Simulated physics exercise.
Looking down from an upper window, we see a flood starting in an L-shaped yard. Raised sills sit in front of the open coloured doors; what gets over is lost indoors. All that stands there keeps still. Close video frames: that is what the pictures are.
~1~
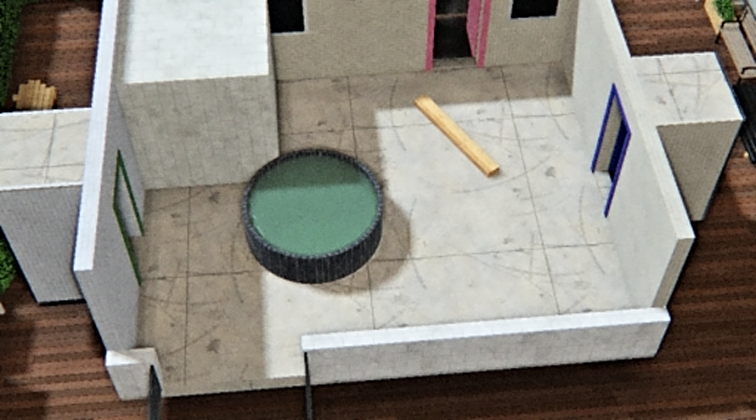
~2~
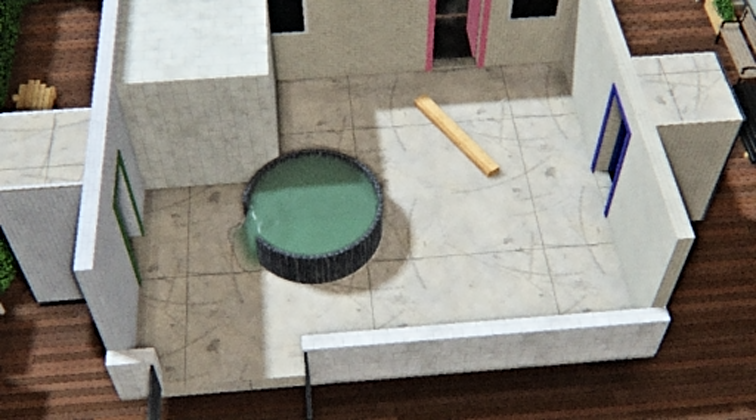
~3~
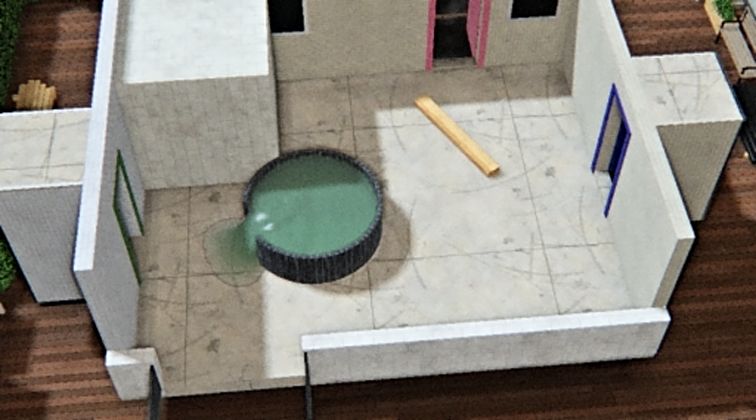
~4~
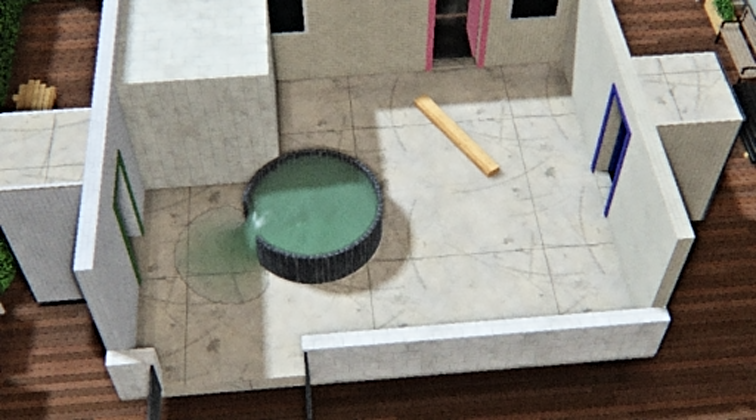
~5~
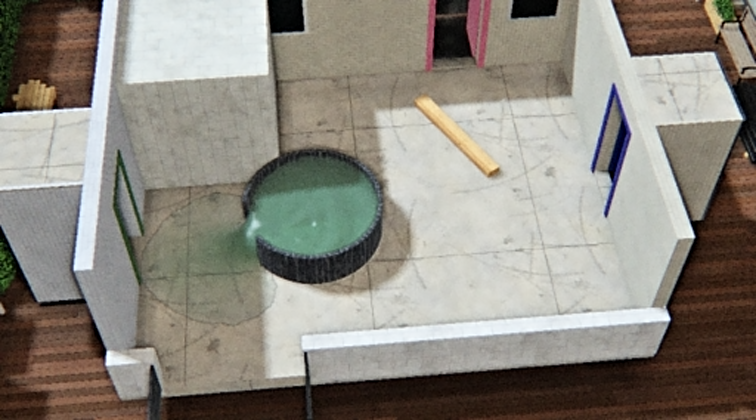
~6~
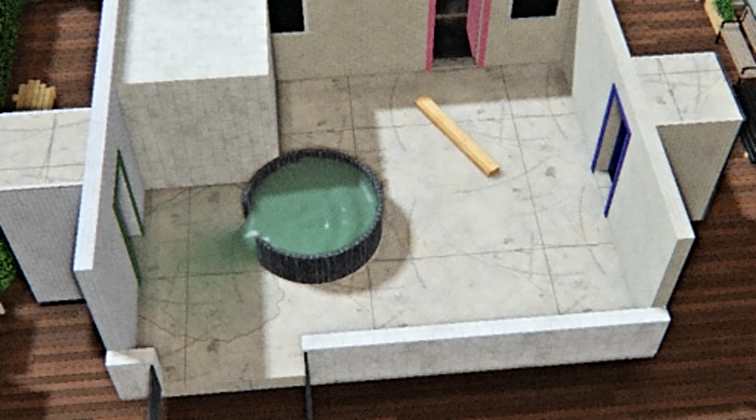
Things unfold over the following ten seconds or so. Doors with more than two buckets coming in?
Pink door: Two or fewer; green door: Over two; blue door: Two or fewer.
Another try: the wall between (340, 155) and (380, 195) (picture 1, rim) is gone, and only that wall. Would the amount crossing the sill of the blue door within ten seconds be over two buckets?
Result for the blue door: It ends up above.
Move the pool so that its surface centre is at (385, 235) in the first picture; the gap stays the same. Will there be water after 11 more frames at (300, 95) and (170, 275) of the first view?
Bone-dry, soaked.
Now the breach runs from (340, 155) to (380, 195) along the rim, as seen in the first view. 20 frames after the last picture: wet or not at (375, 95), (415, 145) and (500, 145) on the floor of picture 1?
Respectively: Drenched, drenched and drenched.
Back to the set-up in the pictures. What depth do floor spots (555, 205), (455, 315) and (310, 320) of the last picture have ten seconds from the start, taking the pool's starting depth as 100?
The depth comes out near 0, 2 and 4 per cent.
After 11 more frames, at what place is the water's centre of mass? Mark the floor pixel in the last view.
At about (274, 245).
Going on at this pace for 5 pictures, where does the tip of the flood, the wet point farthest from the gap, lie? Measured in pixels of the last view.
(135, 375).
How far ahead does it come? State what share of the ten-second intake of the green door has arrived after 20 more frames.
Some 50 per cent.
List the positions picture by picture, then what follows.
In the first picture, the pool at (313, 204) is whole and still.
In the second picture, the front is at (235, 231), out from the gap at (252, 238).
In the third picture, water pours out at (252, 239) and has run to (210, 235).
In the fourth picture, the front is at (181, 267), out from the gap at (252, 239).
In the fifth picture, the front is at (145, 266), out from the gap at (252, 238).
In the sixth picture, water pours out at (252, 238) and has run to (139, 309).
A moment on, water covers 15 % of the floor; the pink door not reached, the green door over two buckets in, the blue door not reached.
Next, water covers 15 % of the floor; the pink door not reached, the green door far over two buckets in, the blue door not reached.
Then, water covers 20 % of the floor; the pink door not reached, the green door far over two buckets in, the blue door not reached.
Later, water covers 25 % of the floor; the pink door not reached, the green door far over two buckets in, the blue door not reached.
In the end, water covers 35 % of the floor; the pink door not reached, the green door far over two buckets in, the blue door not reached.
